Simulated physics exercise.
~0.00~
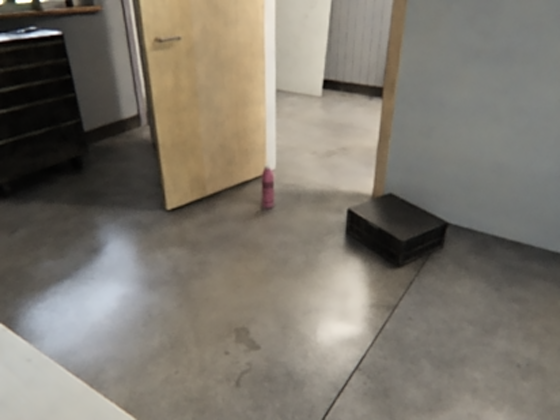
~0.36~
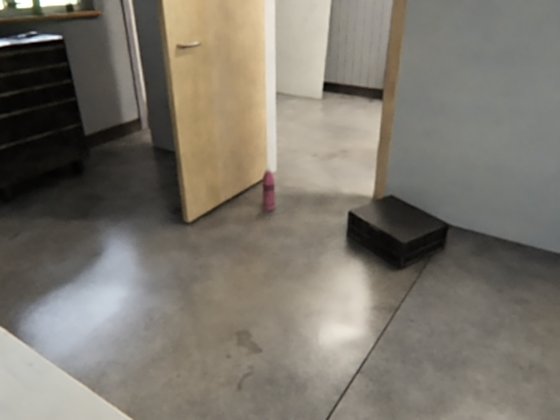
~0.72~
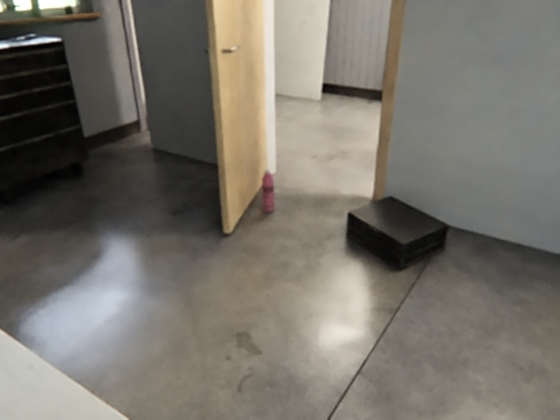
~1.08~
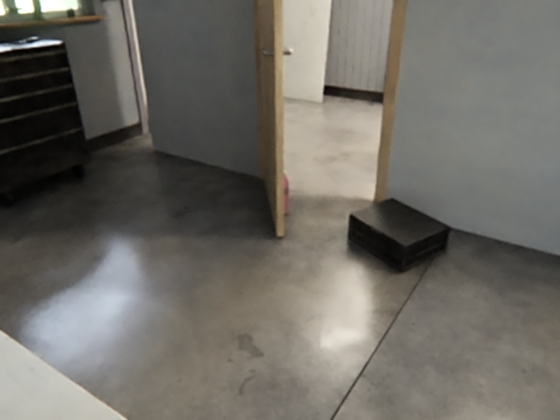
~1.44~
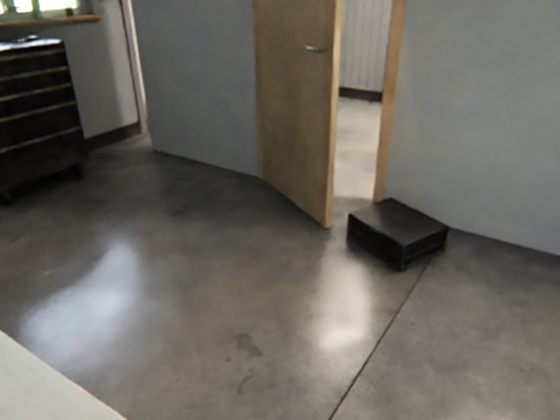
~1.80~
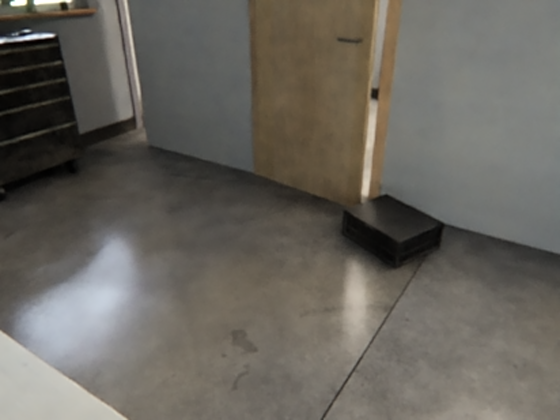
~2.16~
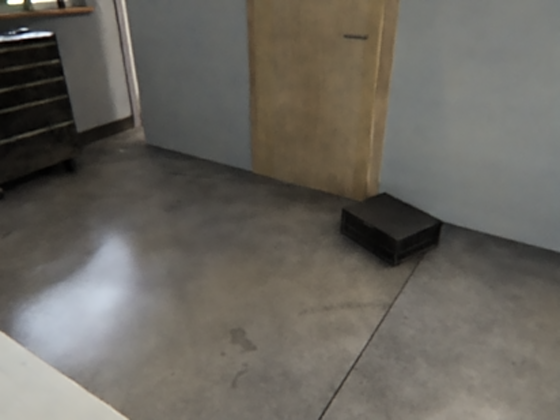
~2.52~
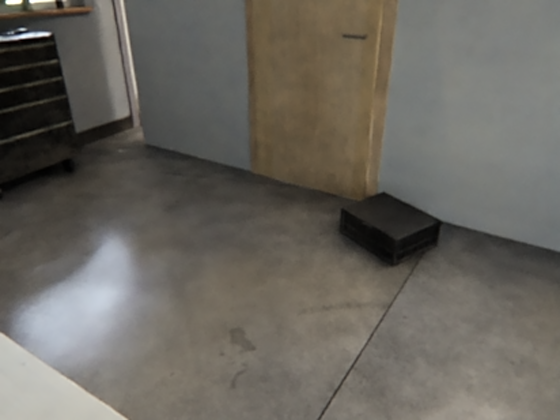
A wooden door swinging across a grey floor, reaching and hiding a pink bottle, then closing fully beside a black crate.
